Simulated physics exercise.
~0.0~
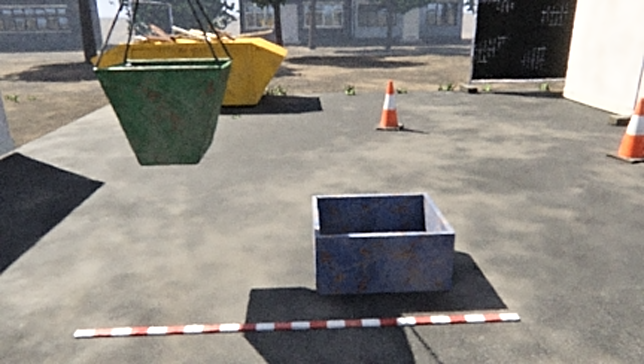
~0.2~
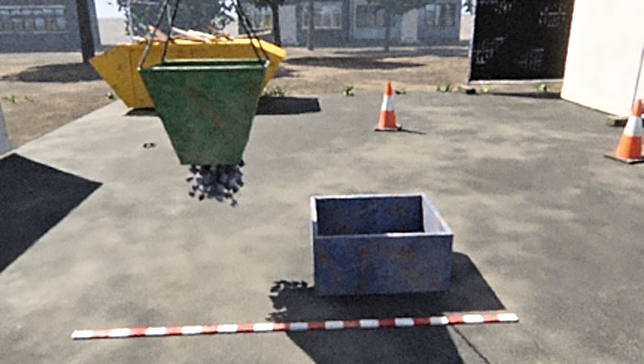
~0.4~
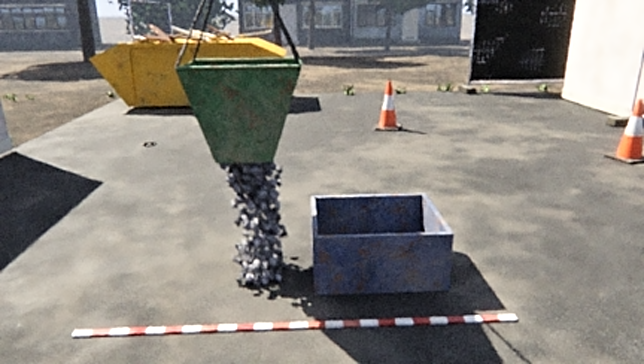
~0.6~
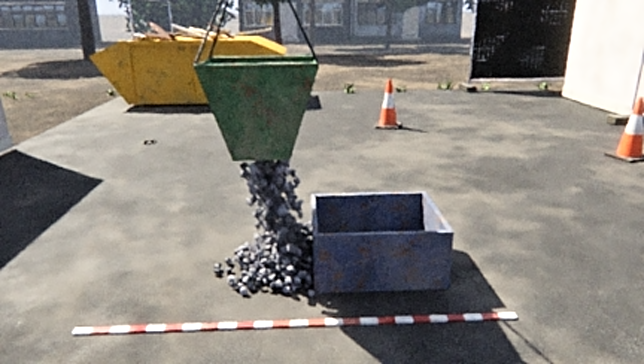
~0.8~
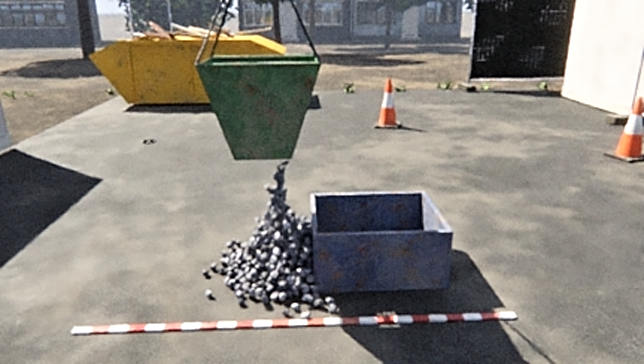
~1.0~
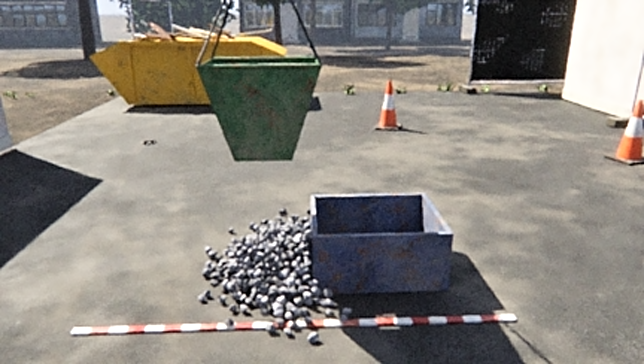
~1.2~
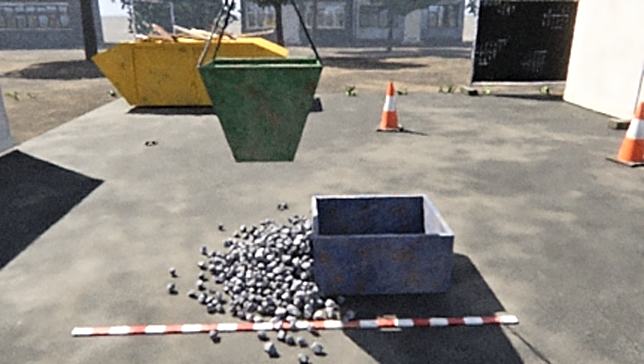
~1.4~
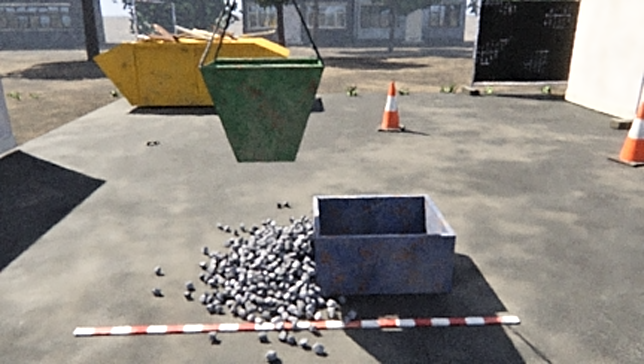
A green skip hanging from chains moved right toward a blue open bin, dropping grey stones from its underside as it went. It stopped short, and the stones piled up on the ground left of the bin, some scattering past the striped staff.
